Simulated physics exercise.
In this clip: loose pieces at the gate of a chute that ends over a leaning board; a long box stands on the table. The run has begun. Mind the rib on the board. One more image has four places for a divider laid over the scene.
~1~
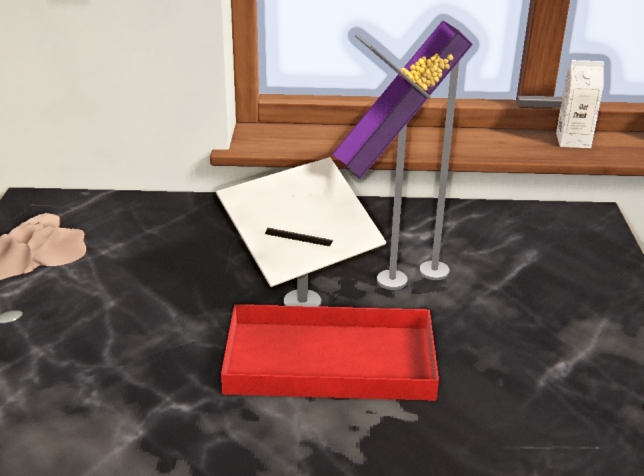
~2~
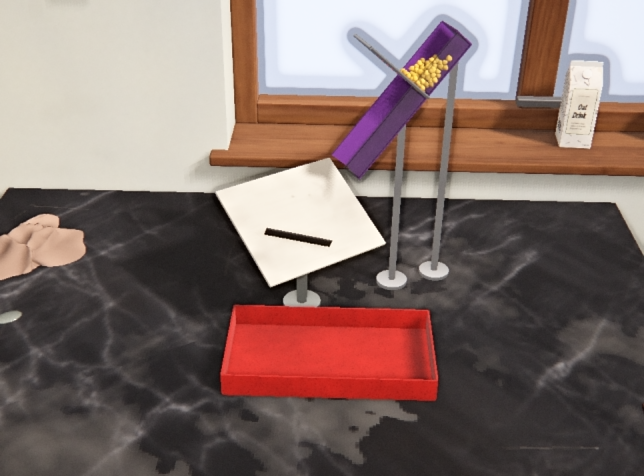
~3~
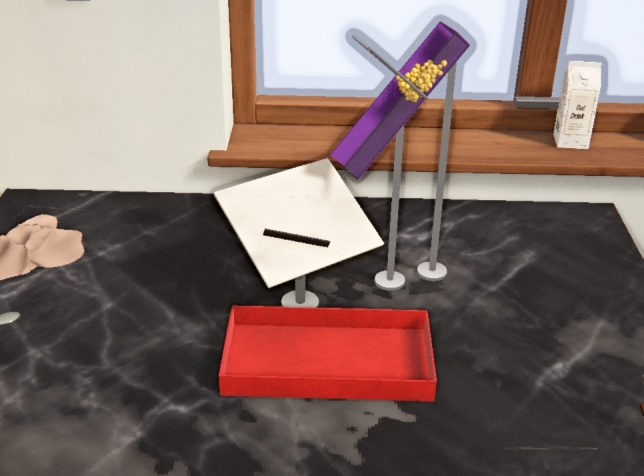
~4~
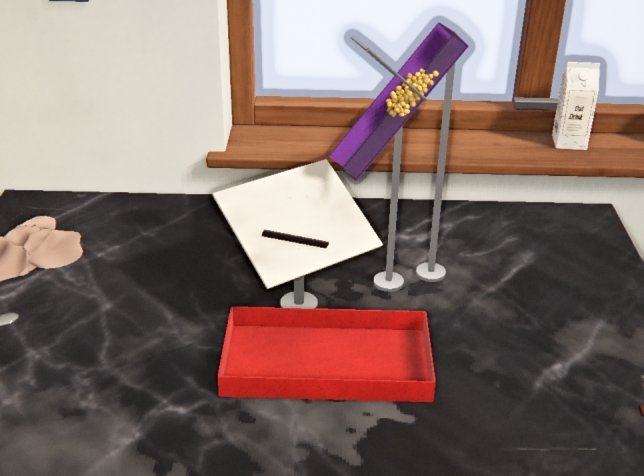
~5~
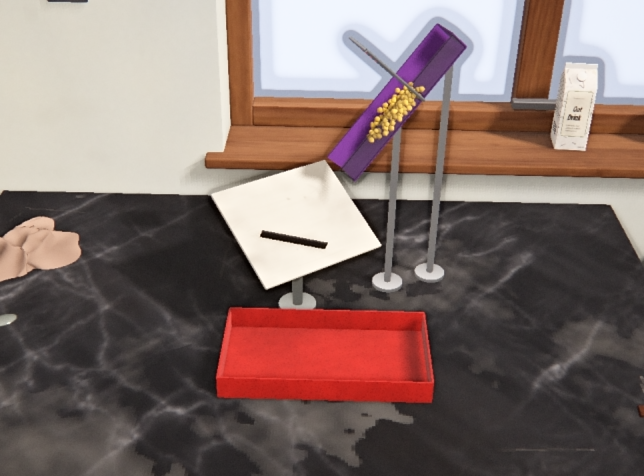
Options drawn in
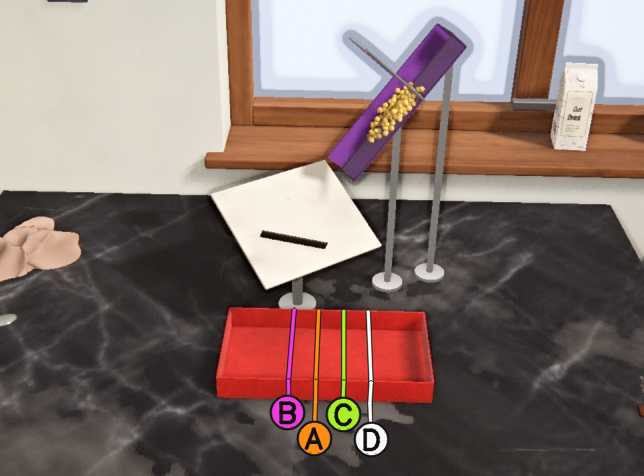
Yellow balls slide down a steep purple chute above a tilted white board and red box.
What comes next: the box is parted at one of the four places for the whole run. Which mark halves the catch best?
D.
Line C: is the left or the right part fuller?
More lands on the right.
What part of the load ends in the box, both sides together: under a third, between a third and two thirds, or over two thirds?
It is between a third and two thirds.
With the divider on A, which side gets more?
The right side.
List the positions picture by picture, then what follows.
The first frame shows load behind the gate at (424, 73), puffed corn balls; lip of the chute at (353, 172), sloping steeply.
The second frame shows middle of the board at (302, 218), tilted fairly steeply; middle of its low edge at (331, 263); of its high edge at (275, 174).
The third frame shows front corners of the box at (220, 375) and (436, 381), empty; front of the load at (408, 98).
The fourth frame shows middle of the load at (405, 95); its front at (394, 114), about a quarter of the way to the lip; rib from (264, 230) to (330, 243).
The fifth frame shows middle of the load at (399, 110); its front at (372, 140), about two thirds of the way to the lip.
On the marked copy, line A crosses the front rim at (315, 380); line B crosses the front rim at (288, 379); line C crosses the front rim at (343, 381); line D crosses the front rim at (371, 381).
For line A, of what is caught, a small part on the left of the divider, most on the right.
For line B, of what is caught, a small part on the left of the divider, nearly all on the right.
For line C, of what is caught, a small part on the left of the divider, most on the right.
For line D, of what is caught, about half on the left of the divider, about half on the right.
